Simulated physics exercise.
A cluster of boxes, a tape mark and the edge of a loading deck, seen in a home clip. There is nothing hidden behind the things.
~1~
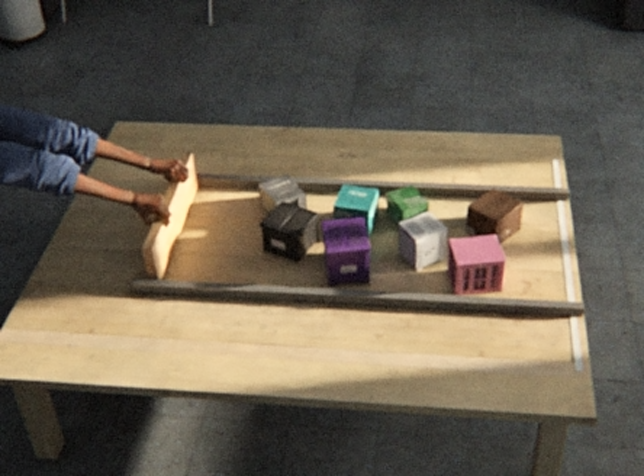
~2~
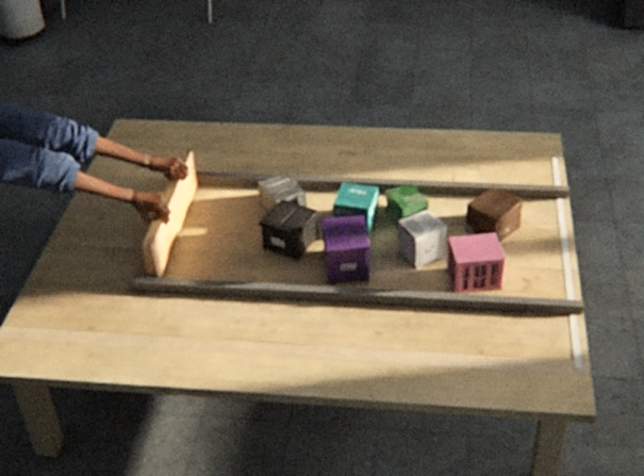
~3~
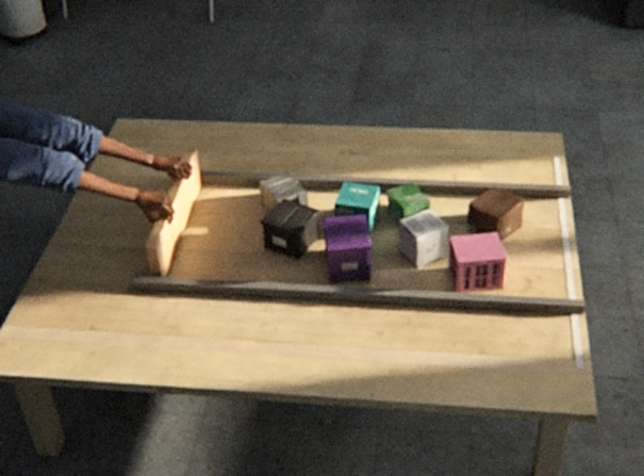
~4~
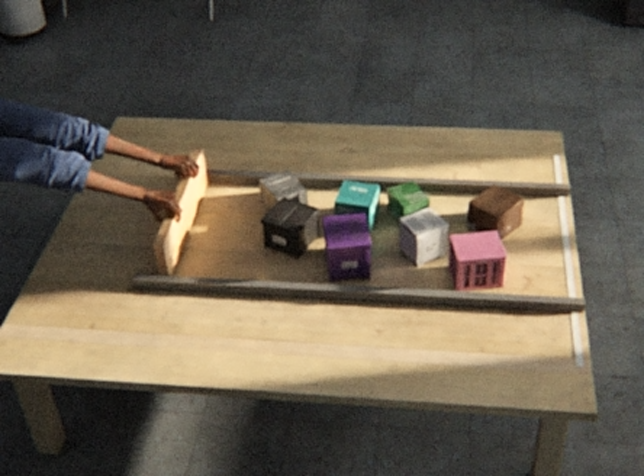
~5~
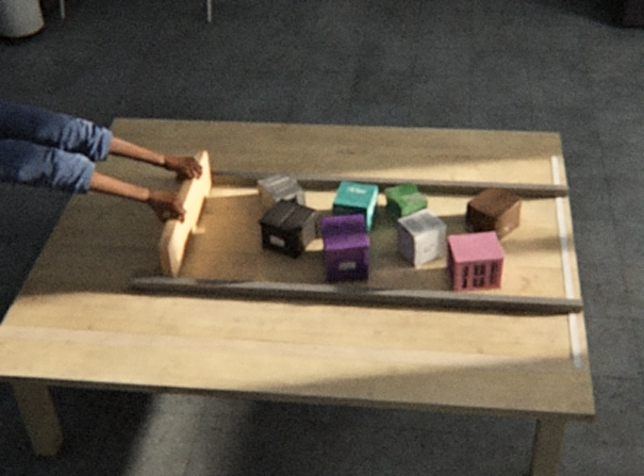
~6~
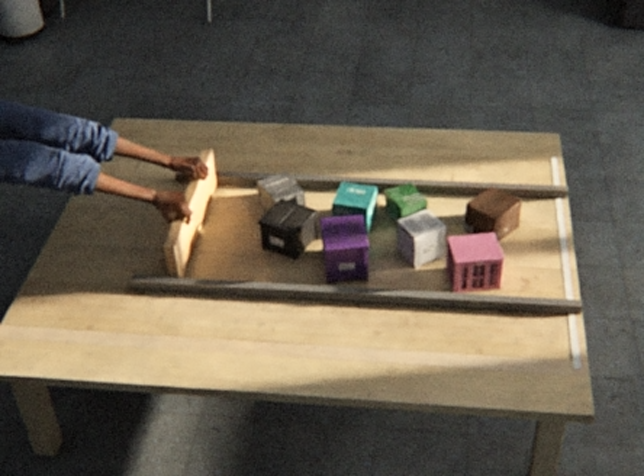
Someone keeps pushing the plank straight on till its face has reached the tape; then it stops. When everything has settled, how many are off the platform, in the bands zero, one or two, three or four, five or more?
The tally of falls will come to five or higher.
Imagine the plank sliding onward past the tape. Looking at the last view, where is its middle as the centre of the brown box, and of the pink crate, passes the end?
The middle is at (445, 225) when it's the brown box, and at (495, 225) when it's the pink crate.
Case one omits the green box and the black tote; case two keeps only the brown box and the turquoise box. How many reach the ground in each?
That gives 6 for the first pair taken away and 6 for the second.
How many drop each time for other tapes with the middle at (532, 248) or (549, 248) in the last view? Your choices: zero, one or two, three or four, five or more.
First five or over, then five or over.
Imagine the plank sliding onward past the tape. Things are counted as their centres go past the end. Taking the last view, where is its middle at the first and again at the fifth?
For the first, roughly (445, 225); for the next, roughly (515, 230).
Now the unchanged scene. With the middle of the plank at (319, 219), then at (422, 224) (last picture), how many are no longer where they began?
First 5 and then 8.
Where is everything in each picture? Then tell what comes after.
In the first picture, brown box (494, 218); pink crate (476, 265); white tote (422, 241); plank (172, 215); tape (566, 251).
In the second picture, pink crate (475, 263); purple tote (346, 250).
In the third picture, white tote (423, 239); plank (175, 212).
In the fourth picture, brown box (495, 214); turquoise box (357, 207).
In the fifth picture, pink crate (474, 262); black tote (289, 229).
In the sixth picture, brown box (493, 215); pink crate (474, 263); white tote (421, 239); plank (192, 213); tape (564, 249).
Early on, none off yet; brown box at rest near (493, 215); pink crate at rest near (474, 263); white tote at rest near (421, 239).
A while later, none off yet; brown box travelled about its own width near (559, 223); pink crate travelled about its own width near (518, 268); white tote travelled well along near (501, 245).
Finally, the number that fall off is five or more; lost, grey box, black tote, purple tote, turquoise box, green box, white tote, pink crate and brown box.
